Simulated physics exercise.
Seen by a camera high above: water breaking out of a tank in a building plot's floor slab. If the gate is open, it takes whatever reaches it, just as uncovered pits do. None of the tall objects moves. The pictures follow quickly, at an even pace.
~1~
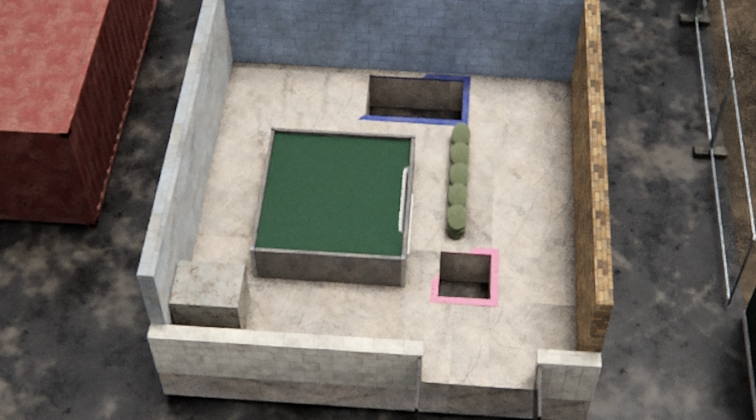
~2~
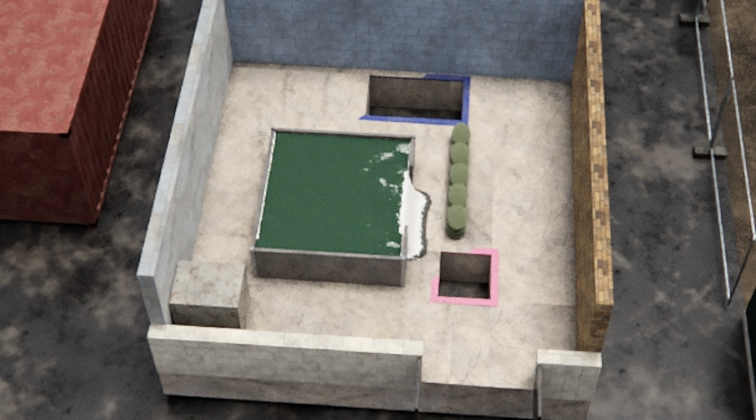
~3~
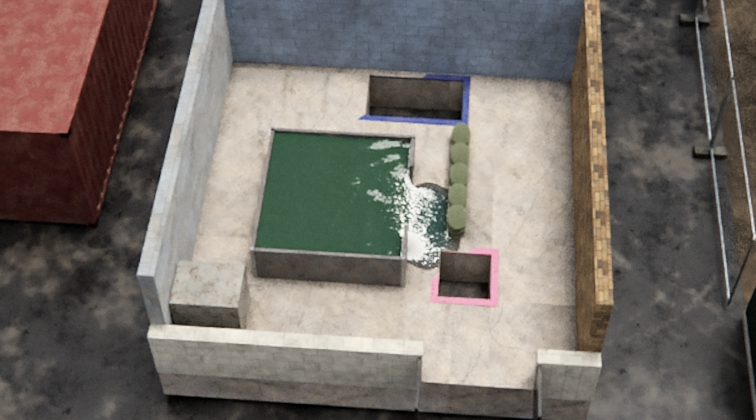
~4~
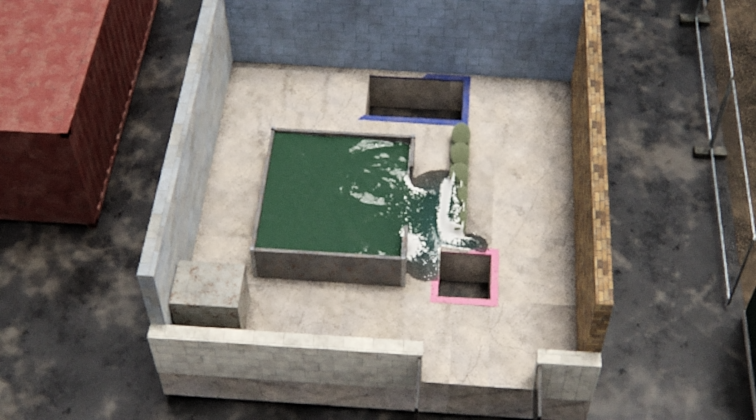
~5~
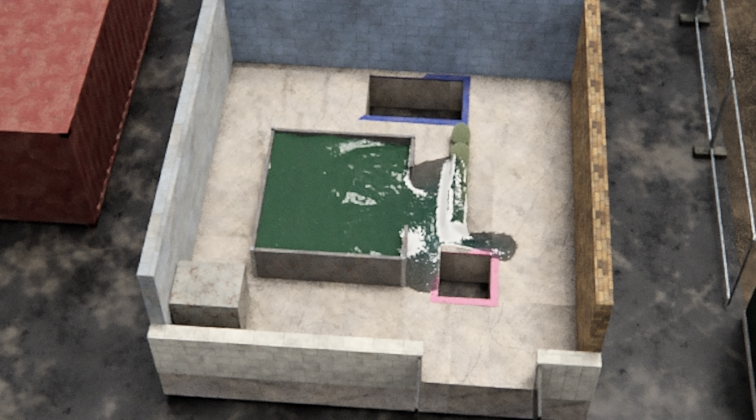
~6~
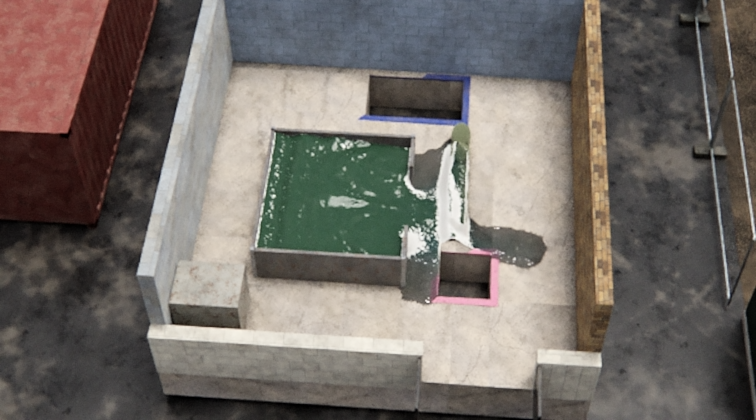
Green water broke out through the right side of a square tank on a walled floor slab, foamed against a row of round bushes, then spread past them to the right, darkening the floor.
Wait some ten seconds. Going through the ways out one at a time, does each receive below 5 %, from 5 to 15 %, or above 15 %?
In order: The gate will receive a cut falling short of five per cent. The pink pit will receive a cut exceeding fifteen per cent. The blue pit will receive a cut exceeding fifteen per cent.
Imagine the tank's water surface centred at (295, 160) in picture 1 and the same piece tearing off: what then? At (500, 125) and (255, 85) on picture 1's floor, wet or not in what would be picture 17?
Looking at the two spots in order, the first is waterlogged and the second is bone-dry.
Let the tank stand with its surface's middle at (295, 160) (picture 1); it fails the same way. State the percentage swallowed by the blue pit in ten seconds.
Blue: About 30 %.
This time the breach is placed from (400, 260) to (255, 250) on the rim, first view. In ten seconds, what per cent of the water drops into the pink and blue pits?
Out of every hundred parts, pink takes 8 and blue takes 10.
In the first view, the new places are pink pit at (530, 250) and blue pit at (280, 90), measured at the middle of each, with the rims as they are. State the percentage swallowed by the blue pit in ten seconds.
The blue pit takes 12 per cent.
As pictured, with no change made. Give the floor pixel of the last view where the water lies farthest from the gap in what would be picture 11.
Best guess: Near (566, 281).
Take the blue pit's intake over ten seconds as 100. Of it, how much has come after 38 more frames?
That share would be near 75 %.
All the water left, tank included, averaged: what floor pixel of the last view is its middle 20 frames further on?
I'd point to (374, 216).
A moment on, water covers 20 % of the floor; the gate 0 %, the pink pit 7 %, the blue pit 1 %.
Next, water covers 30 % of the floor; the gate 0 %, the pink pit 14 %, the blue pit 5 %.
Then, water covers 30 % of the floor; the gate 0 %, the pink pit 21 %, the blue pit 11 %.
Later, water covers 45 % of the floor; the gate 2 %, the pink pit 31 %, the blue pit 19 %.
In the end, water covers 40 % of the floor; the gate 3 %, the pink pit 39 %, the blue pit 26 %.
